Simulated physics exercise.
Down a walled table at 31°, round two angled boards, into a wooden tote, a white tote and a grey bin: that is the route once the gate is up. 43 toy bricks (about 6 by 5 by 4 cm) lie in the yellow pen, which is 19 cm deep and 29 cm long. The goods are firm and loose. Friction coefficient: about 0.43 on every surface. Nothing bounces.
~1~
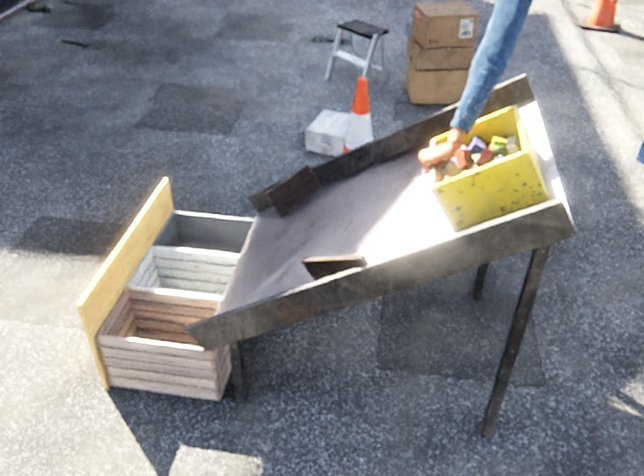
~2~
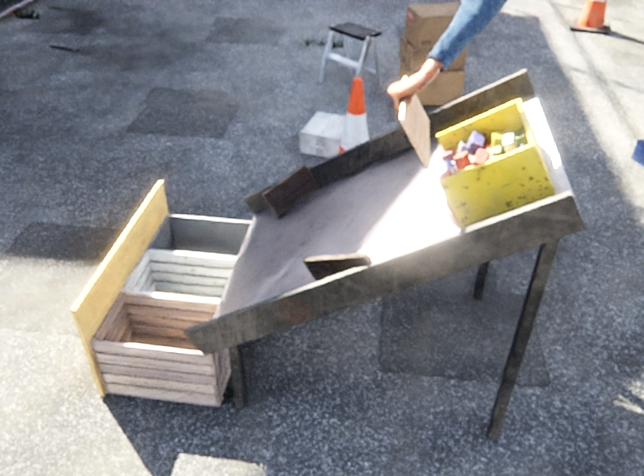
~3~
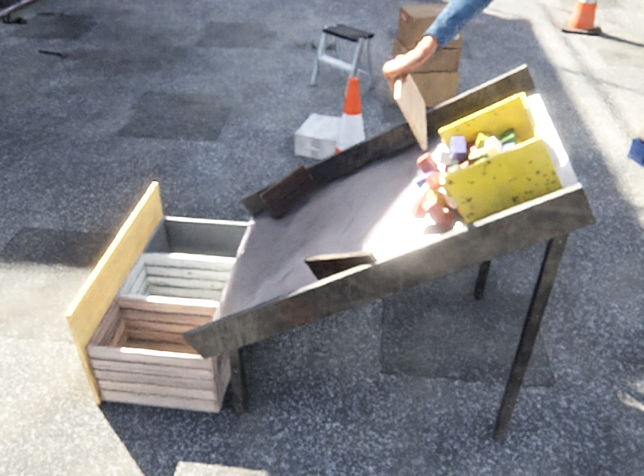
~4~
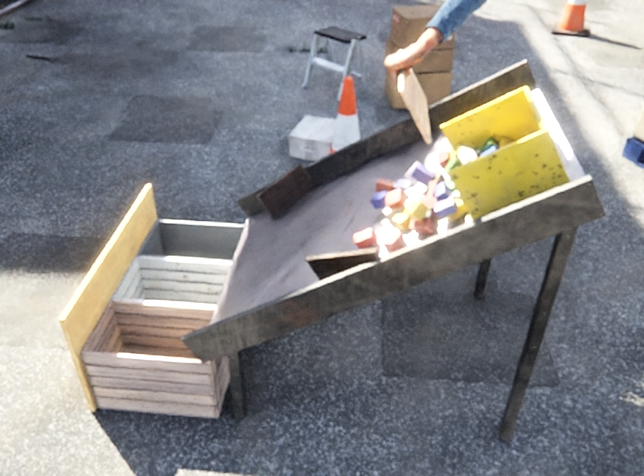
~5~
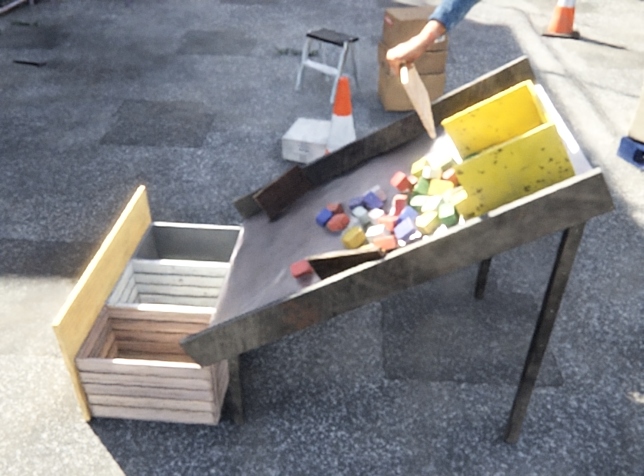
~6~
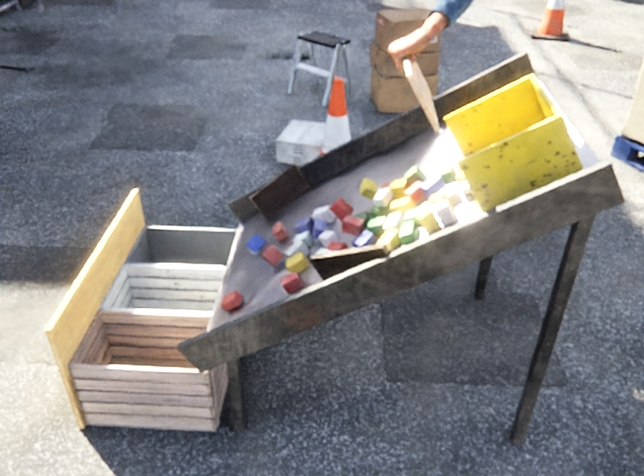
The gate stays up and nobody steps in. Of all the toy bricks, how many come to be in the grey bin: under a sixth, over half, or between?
The share in the grey bin is fewer than one in six.
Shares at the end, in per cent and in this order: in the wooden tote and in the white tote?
About 35 and 55 per cent.
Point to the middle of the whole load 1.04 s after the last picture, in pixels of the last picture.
Around (146, 345).
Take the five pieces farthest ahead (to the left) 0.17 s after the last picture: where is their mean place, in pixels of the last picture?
Around (201, 286).
Then, 0.17 s after the last picture, 1 in the wooden tote, 39 on the slope and 3 in the air.
Then, 0.37 s after the last picture, 3 in the wooden tote, 7 in the white tote, 1 in the grey bin, 26 on the slope and 6 in the air.
Then, 0.67 s after the last picture, 10 in the wooden tote, 17 in the white tote, 3 in the grey bin, 5 on the slope and 8 in the air.
When it is over (1.04 s after the last picture), 16 in the wooden tote, 24 in the white tote and 3 in the grey bin. Asked share, 3 of 43, 7 per cent.
